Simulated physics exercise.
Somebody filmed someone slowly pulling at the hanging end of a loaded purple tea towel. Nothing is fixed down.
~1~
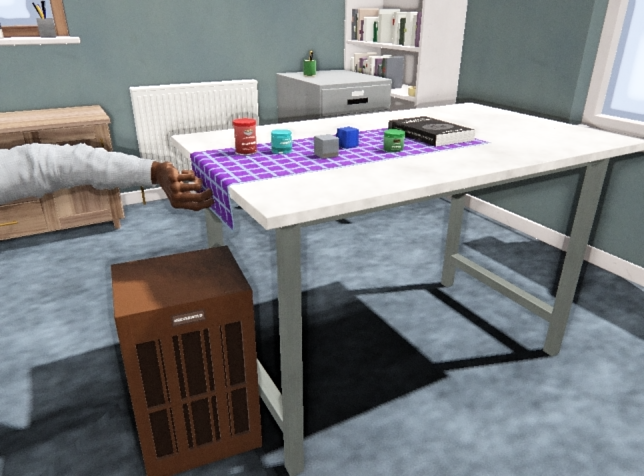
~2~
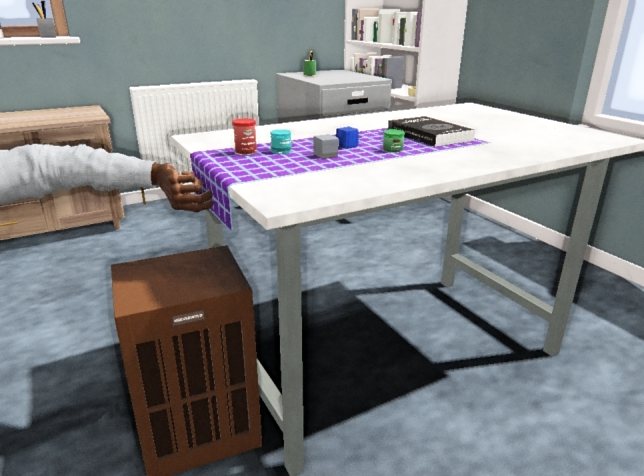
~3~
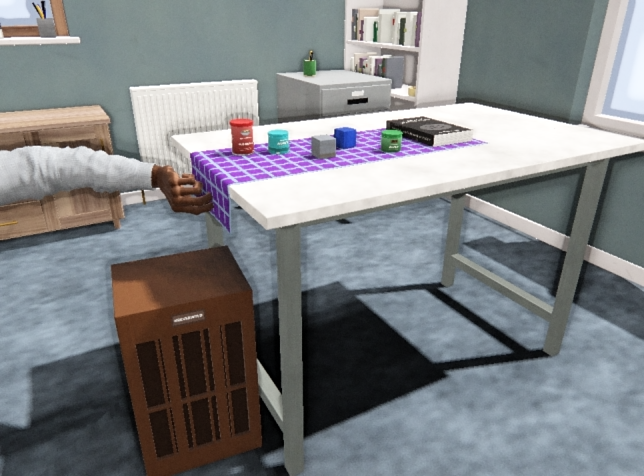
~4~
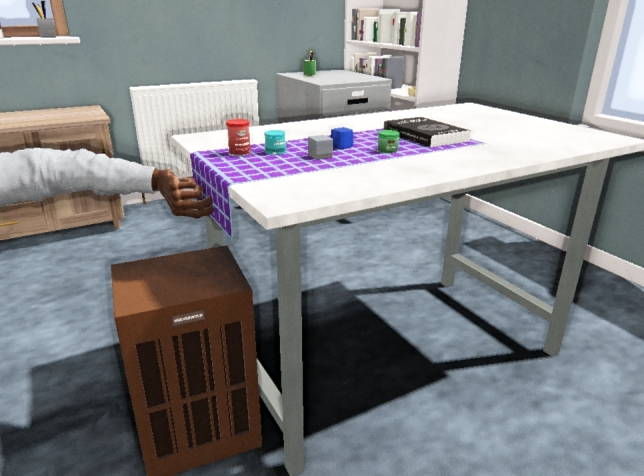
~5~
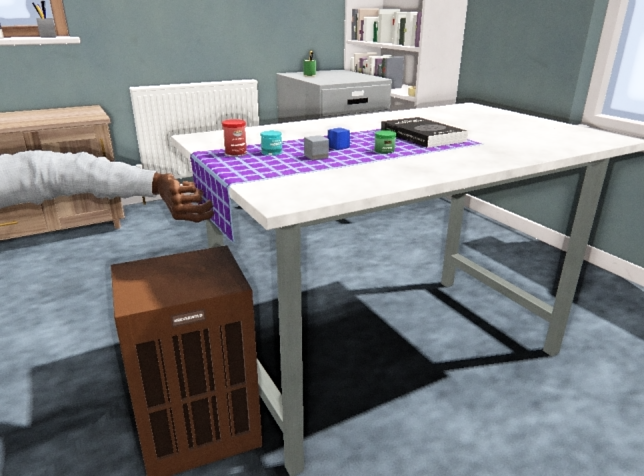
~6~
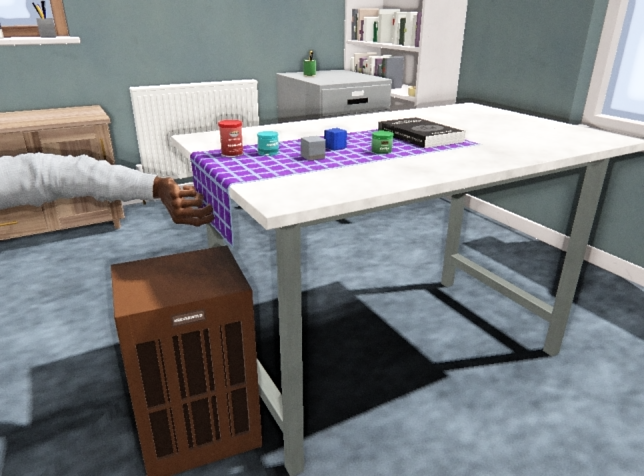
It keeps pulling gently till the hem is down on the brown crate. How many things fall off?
The count of fallen things is one.
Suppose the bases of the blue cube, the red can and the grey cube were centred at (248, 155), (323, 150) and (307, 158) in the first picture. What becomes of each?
The blue cube falls; the red can keeps its place on top; the grey cube stays on.
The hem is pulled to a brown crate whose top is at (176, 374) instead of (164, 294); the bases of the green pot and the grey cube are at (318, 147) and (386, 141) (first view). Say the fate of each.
The green pot comes down, the grey cube does not fall.
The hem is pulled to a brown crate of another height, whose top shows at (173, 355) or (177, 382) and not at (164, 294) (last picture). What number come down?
Over the edge go 3 and 4.
Soon after, hem near (214, 249); all still up.
After that, hem on the crate; red can gone.
In the end, hem on the crate; red can gone. It carries off one.
